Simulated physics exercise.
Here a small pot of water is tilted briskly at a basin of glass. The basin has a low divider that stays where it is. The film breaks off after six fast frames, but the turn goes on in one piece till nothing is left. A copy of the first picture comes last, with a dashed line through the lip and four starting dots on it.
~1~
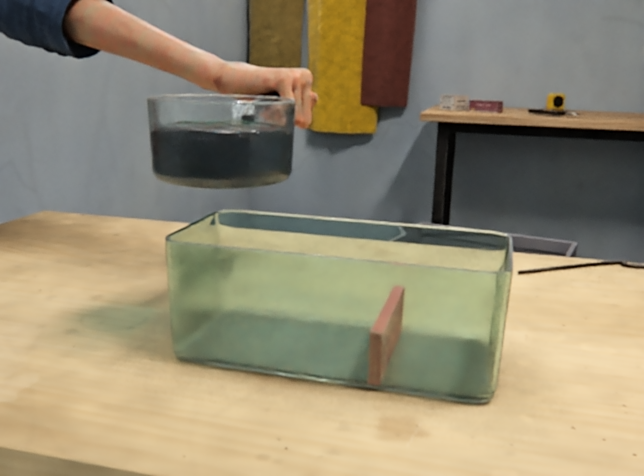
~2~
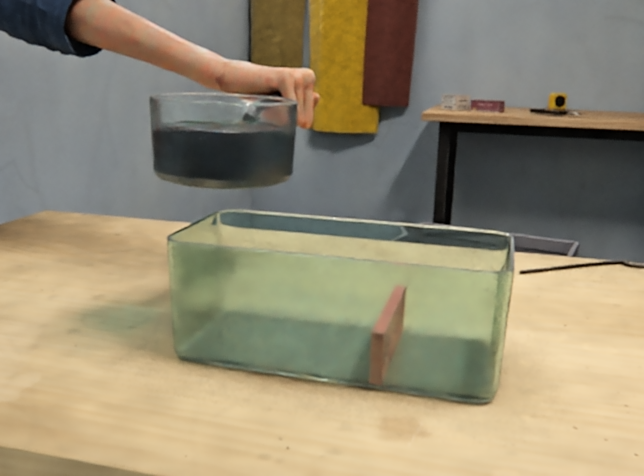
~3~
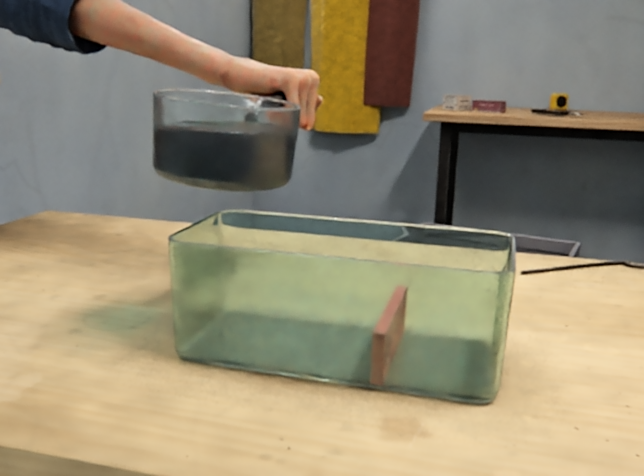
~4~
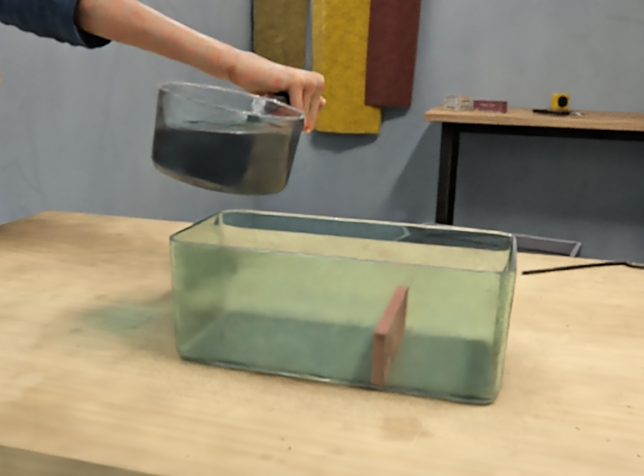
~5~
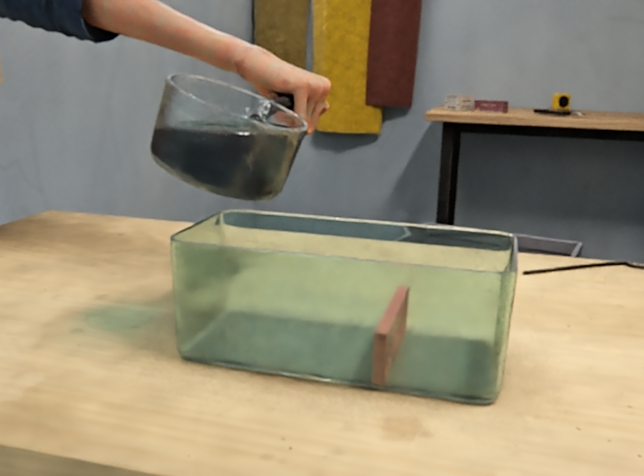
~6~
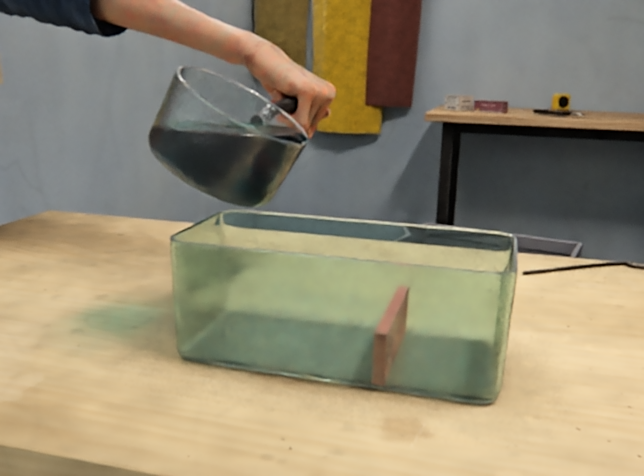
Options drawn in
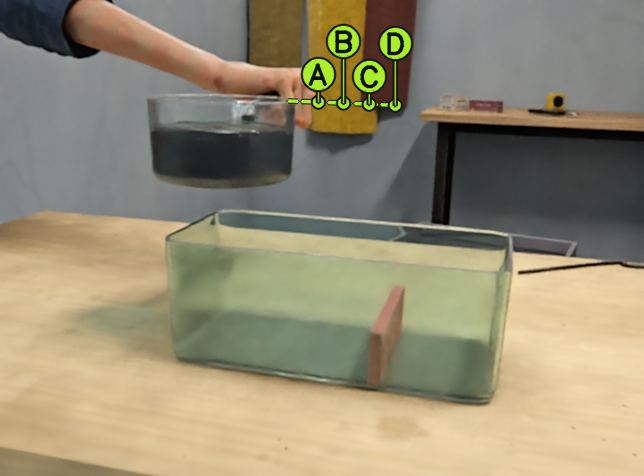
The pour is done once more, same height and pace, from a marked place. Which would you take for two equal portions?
Choose B.
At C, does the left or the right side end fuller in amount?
The right one.
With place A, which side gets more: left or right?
The left one.
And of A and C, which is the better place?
Here it is place C.
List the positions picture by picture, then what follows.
Upright, lip at (289, 101); basin from (175, 355) to (496, 400); top of the wall at (389, 306); nothing has left yet.
Upright, lip at (291, 102); nothing has left yet.
Tipped about 5°, lip at (295, 107); nothing has left yet.
Tipped about 12°, lip at (299, 116); nothing has left yet.
Tipped about 20°, lip at (302, 128); nothing has left yet.
Tipped about 30°, lip at (302, 142); nothing has left yet.
On the marked copy, A at (318, 102); B at (343, 103); C at (369, 104); D at (395, 105).
Choosing A, about 86 % ends left of the wall and 13 % right of it.
Choosing B, about 53 % ends left of the wall and 47 % right of it.
Choosing C, about 28 % ends left of the wall and 72 % right of it.
Choosing D, about 8 % ends left of the wall and 92 % right of it.
